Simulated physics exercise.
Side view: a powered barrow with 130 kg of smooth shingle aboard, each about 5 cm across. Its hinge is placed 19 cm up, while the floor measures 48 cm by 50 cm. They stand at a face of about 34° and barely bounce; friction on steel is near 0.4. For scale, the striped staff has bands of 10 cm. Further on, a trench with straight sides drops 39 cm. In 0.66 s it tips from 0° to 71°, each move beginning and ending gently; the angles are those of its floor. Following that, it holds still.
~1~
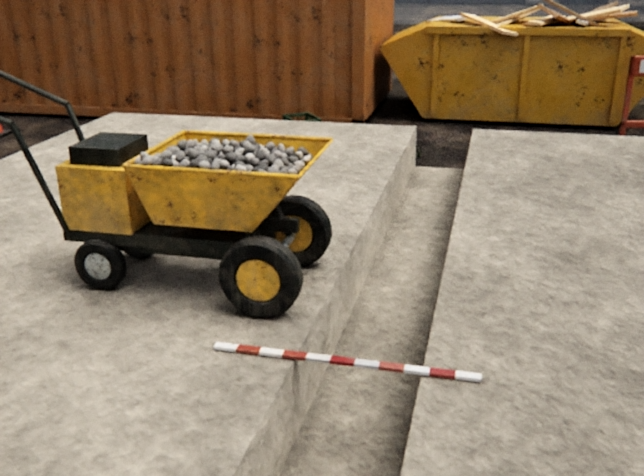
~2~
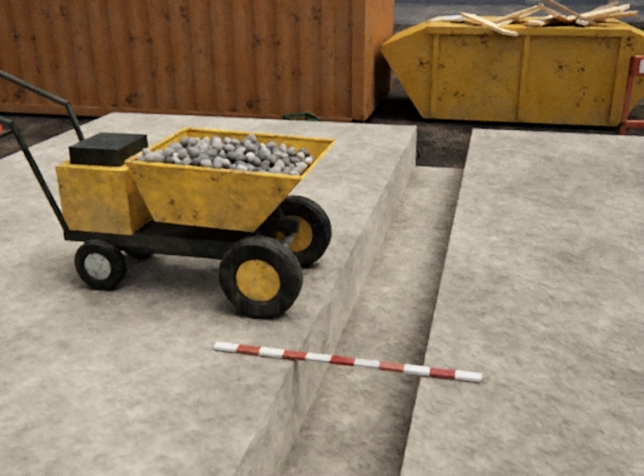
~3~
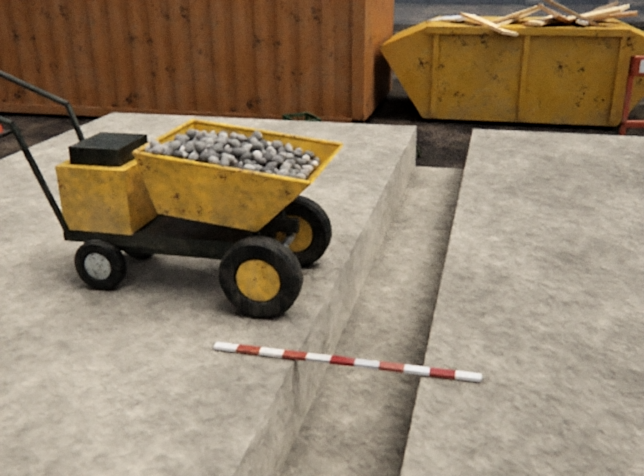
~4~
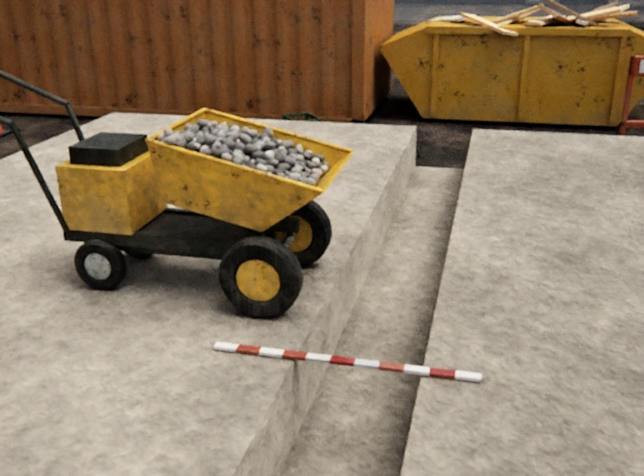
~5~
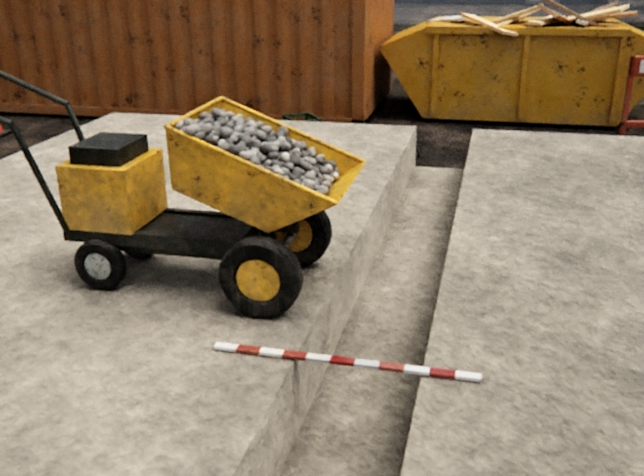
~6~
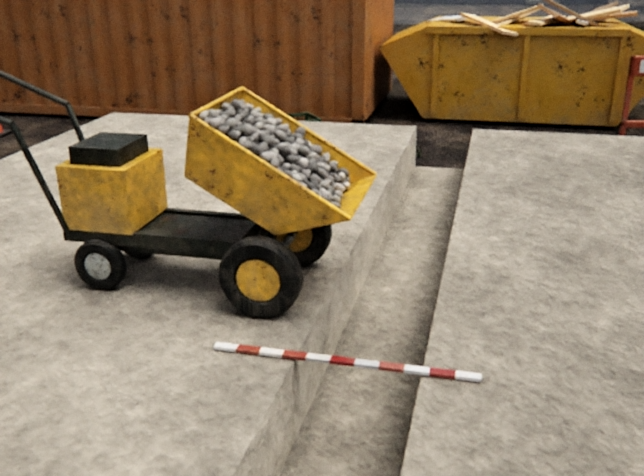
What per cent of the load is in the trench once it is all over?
54 %.
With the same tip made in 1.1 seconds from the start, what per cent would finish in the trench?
With that timing, about 65 per cent.
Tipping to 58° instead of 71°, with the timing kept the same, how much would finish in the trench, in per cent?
Near 55 per cent then.
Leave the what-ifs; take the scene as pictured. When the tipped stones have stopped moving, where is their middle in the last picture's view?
Somewhere near pixel (429, 351).
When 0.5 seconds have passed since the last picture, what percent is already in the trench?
Close to 25 per cent has got there by then.
Then, 0.2 s after the last picture the floor is at 61°, 100 % in the tray; the foremost stones are at (377, 240).
Then, 0.5 s after the last picture the floor is at 71°, 61 % in the tray, 24 % in the trench, 15 % past the trench; the foremost stones are at (471, 296).
Then, 0.8 s after the last picture the floor is at 71°, 12 % in the tray, 43 % in the trench, 46 % past the trench; the foremost stones are past the picture's edge.
Then, 2.8 s after the last picture the floor is at 71°, 0 % in the tray, 54 % in the trench, 46 % past the trench; the foremost stones are past the picture's edge.
